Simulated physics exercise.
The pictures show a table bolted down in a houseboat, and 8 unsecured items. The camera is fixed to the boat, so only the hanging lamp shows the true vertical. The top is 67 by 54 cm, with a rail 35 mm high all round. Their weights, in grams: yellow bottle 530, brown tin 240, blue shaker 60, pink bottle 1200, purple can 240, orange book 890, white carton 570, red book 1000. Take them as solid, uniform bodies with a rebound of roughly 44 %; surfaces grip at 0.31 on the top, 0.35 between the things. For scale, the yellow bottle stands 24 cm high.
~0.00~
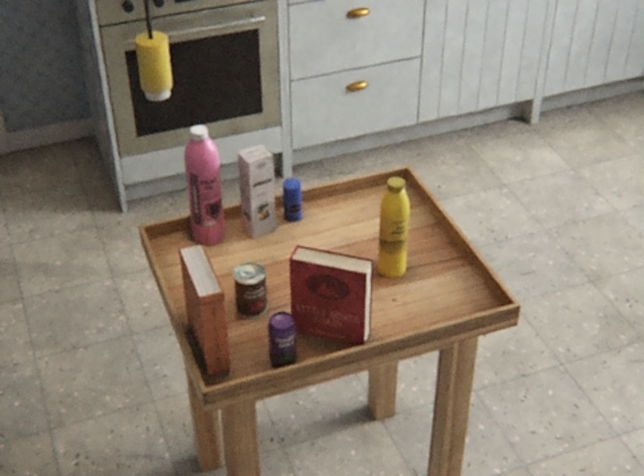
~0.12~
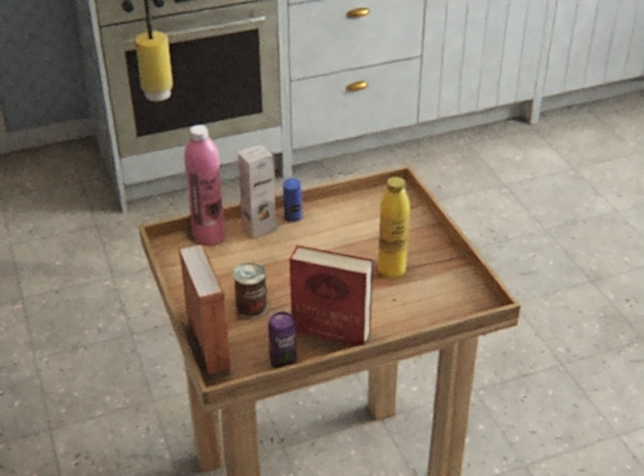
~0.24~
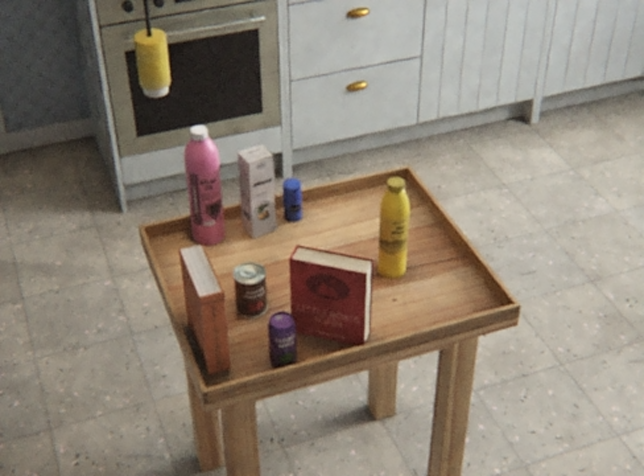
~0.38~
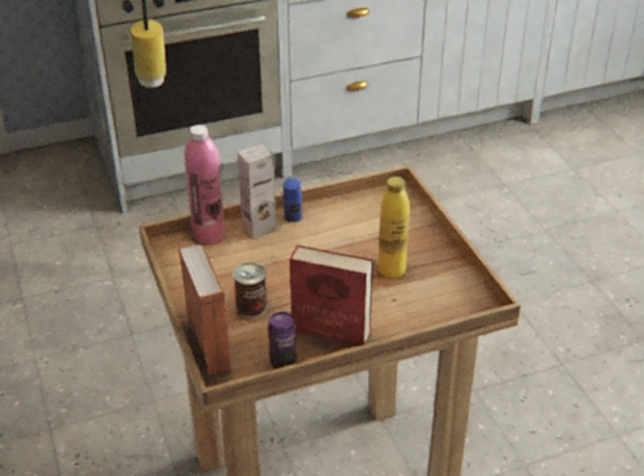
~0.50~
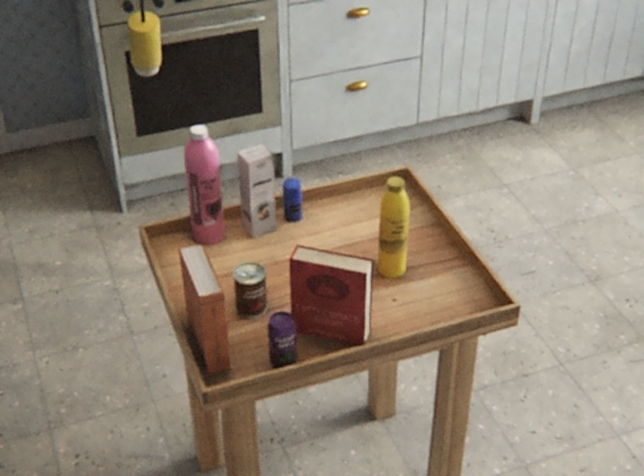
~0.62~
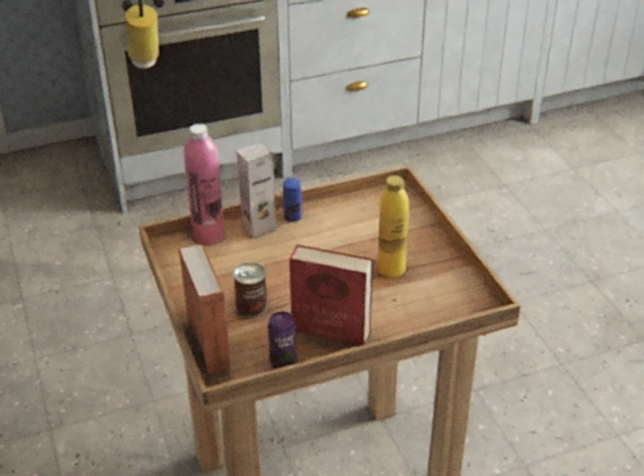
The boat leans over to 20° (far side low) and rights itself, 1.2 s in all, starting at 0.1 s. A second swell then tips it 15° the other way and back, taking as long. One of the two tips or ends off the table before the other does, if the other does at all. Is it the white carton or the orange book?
Of the two named, the first: The white carton.
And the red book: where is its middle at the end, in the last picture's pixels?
At about (355, 268).
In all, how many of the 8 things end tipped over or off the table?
4 of them.
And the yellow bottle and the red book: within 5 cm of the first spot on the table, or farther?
The yellow bottle ends elsewhere; the red book gets shifted.
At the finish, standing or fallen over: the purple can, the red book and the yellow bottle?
The purple can stays upright; the red book tips over; the yellow bottle topples.
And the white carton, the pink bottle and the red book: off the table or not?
The white carton ends off the table; the pink bottle ends off the table; the red book ends on the table.
After 1.12 s, floor tilted 4°, far side down; pink bottle and white carton now off the table; orange book slid 3 cm near (201, 300); yellow bottle on its side.
After 1.42 s, floor tilted 1°, near side down; orange book slid 3 cm near (201, 300); yellow bottle on its side; red book on its side.
After 1.82 s, floor tilted 14°, near side down; orange book slid 3 cm near (201, 300); yellow bottle on its side; red book on its side.
At rest (3.0 s), off the table, pink bottle and white carton; tipped over on the table, yellow bottle and red book; the other 4 in place, give or take 5 cm. Seen from the same camera at the end, white carton near (73, 305), orange book near (202, 301). White carton went at 0.88 s; orange book was never lost.
